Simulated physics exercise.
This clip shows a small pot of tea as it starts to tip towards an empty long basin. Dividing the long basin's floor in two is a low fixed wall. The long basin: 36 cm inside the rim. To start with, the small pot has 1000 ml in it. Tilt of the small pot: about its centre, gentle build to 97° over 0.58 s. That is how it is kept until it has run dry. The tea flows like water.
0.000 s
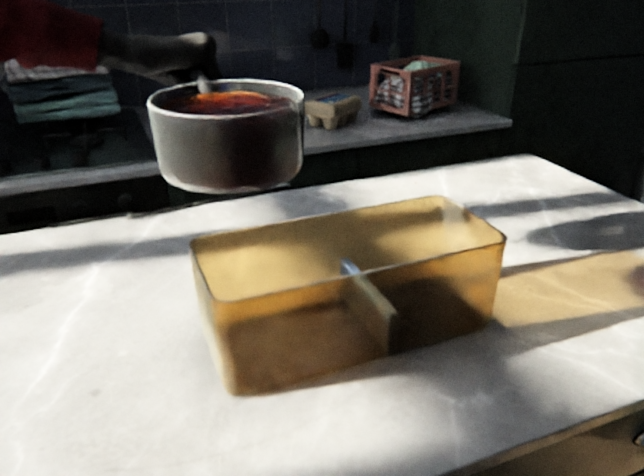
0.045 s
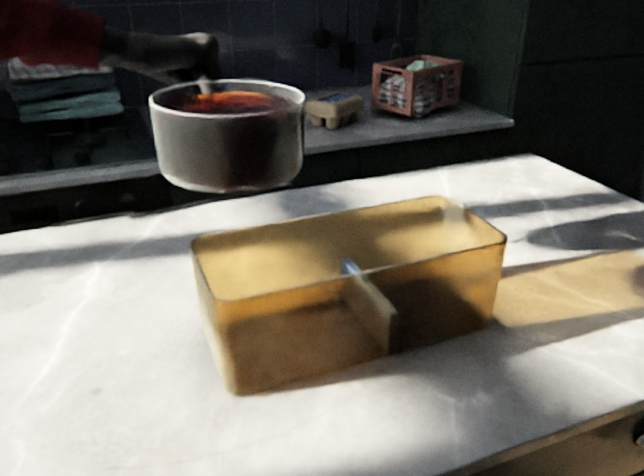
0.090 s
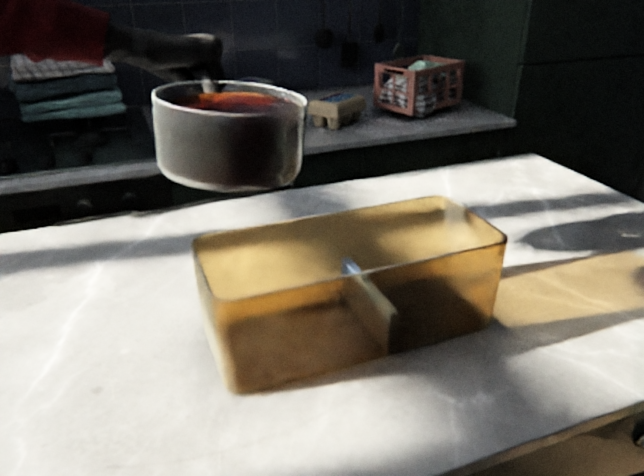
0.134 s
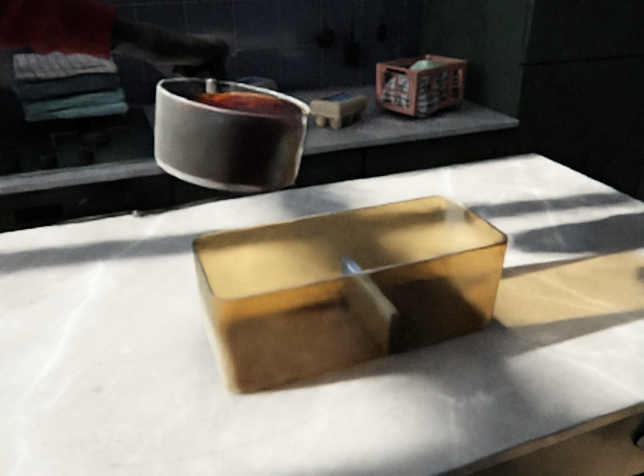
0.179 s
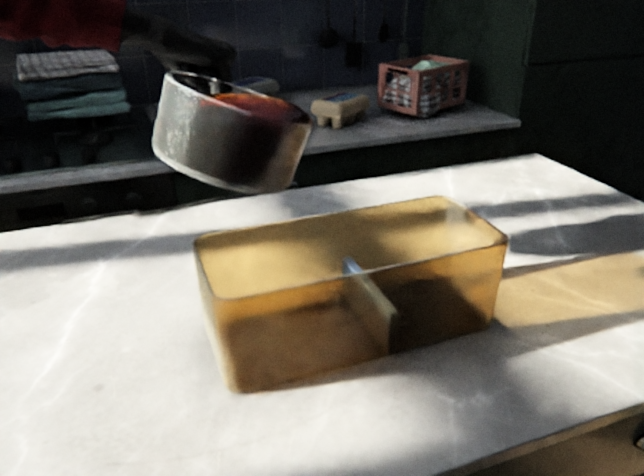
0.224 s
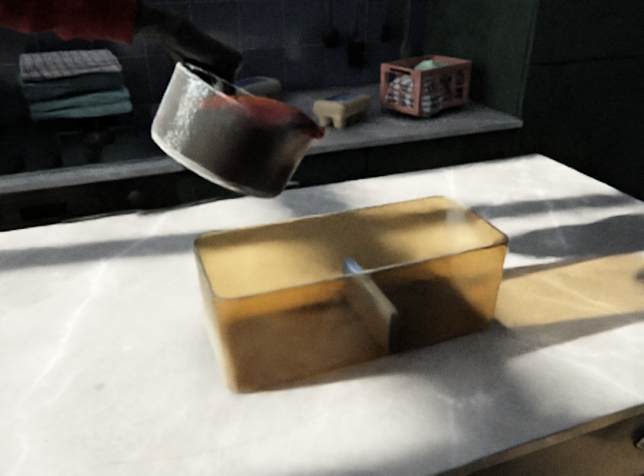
A gray pot of reddish-brown tea, gripped by a dark-gloved hand with a red sleeve at upper left, starts nearly level and leans gradually rightward, ever more steeply, above a pale marble counter. The steady, slightly raised view shows an empty amber long basin with a low divider in the sunlit foreground. Behind, folded cloths and a pinkish crate sit motionless on a shadowy kitchen worktop.
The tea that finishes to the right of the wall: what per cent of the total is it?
It is about 18 per cent of the total.
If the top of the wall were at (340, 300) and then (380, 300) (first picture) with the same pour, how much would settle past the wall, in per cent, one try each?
65 % and 25 %.
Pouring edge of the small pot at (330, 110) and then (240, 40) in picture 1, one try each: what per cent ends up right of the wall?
50 then 5 %.
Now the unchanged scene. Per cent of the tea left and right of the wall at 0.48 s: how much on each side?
About 18 left, about 7 right.
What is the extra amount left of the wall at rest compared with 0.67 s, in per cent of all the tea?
Roughly 7 percent.
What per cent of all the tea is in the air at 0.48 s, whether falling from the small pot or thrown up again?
My guess is roughly 44 %.
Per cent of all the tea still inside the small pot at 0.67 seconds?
Around 8 in a hundred is still there.
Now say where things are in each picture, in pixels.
It leans 0°; its right rim is at (299, 92); the tea meets the walls at (153, 115) and (295, 101); the long basin's rim runs from (200, 270) to (475, 216); the wall's top is at (366, 284), in the first picture.
It leans 1°; its right rim is at (300, 94); the tea meets the walls at (154, 114) and (296, 101), in the second picture.
It leans 6°; its right rim is at (302, 99); the tea meets the walls at (157, 113) and (298, 103), in the third picture.
It leans 12°; its right rim is at (305, 107); the tea meets the walls at (160, 112) and (301, 105), in the fourth picture.
It leans 21°; its right rim is at (307, 119); the tea meets the walls at (161, 114) and (306, 113); 1 per cent is over the edge, in the fifth picture.
It leans 32°; its right rim is at (307, 133); the tea meets the walls at (159, 113) and (299, 121); 5 per cent is over the edge, in the sixth picture.
Then, 0.48 s in, the tilt is 90° and 30 per cent is still to pour, 18 is left of the wall and 7 right of it.
Then, 0.67 s in, the tilt is 97° and 8 per cent is still to pour, 67 is left of the wall and 18 right of it.
Then, 0.87 s in, the tilt is 97° and 2 per cent is still to pour, 67 is left of the wall and 18 right of it.
Then, 1.08 s in, the tilt is 97° and 1 per cent is still to pour, 73 is left of the wall and 18 right of it.
Finally, 74 per cent lies left of the wall, 18 right of it and 7 outside.
